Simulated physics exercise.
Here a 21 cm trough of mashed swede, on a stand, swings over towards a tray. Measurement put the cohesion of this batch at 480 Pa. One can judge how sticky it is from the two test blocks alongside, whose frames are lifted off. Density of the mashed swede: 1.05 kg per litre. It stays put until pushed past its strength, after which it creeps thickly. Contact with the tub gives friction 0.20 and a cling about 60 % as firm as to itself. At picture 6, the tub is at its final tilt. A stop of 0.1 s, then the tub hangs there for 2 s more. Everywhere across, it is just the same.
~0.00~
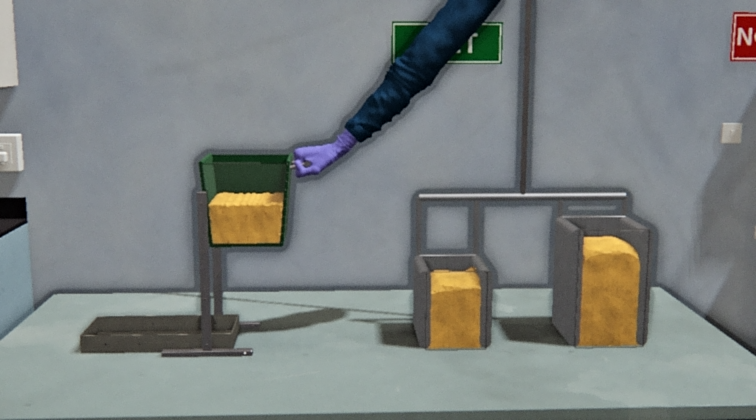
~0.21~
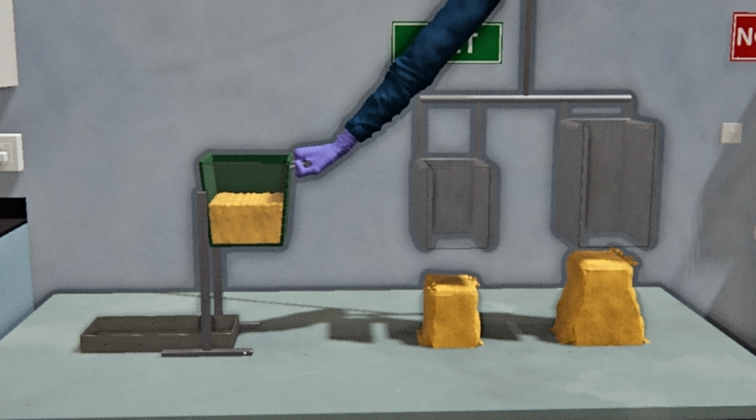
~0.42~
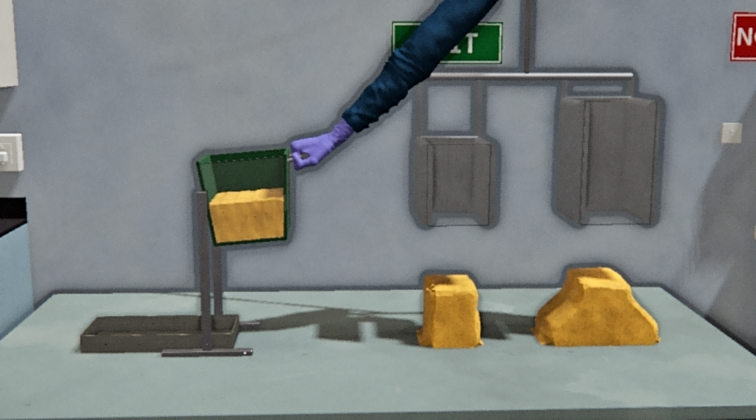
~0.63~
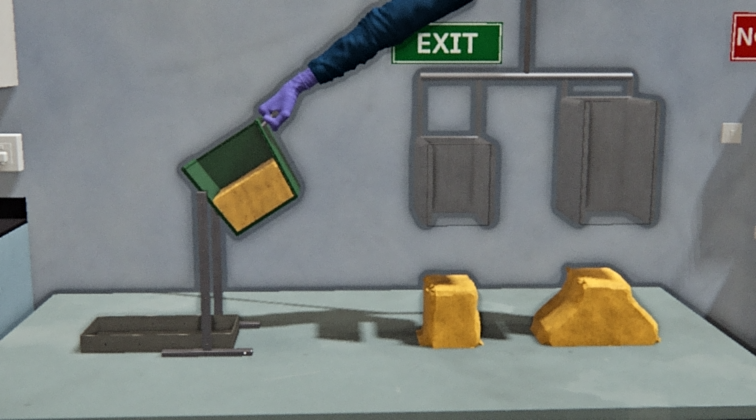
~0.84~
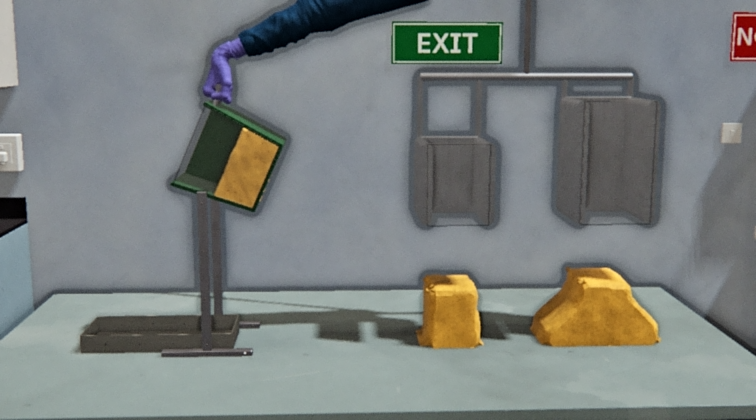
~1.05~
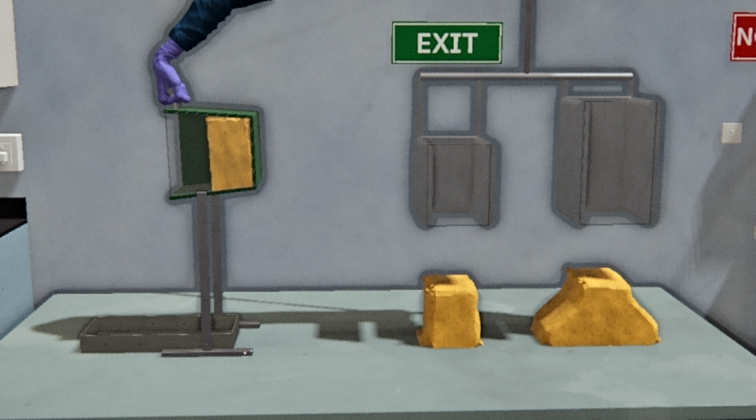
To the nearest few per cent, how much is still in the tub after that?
About 100 %.
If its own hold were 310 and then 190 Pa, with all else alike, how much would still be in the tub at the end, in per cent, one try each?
Respectively, close to 80 % and close to 60 %.
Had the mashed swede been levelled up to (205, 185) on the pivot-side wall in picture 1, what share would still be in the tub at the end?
About 75 %.
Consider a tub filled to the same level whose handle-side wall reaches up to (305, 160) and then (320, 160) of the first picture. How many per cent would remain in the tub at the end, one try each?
In that order: 75 %, 60 %.
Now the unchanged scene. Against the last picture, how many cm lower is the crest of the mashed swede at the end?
The top ends up some 5 cm below its level in the last picture.
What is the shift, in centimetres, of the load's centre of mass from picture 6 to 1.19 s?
3 cm.
After 1.19 s, the tub is at 91 degrees and holds 100 %.
After 1.36 s, the tub is at 91 degrees and holds 100 %.
After 1.53 s, the tub is at 91 degrees and holds 100 %.
After 1.70 s, the tub is at 91 degrees and holds 100 %.
After 3.05 s, at the end, the tub is at 91 degrees and holds 100 %.
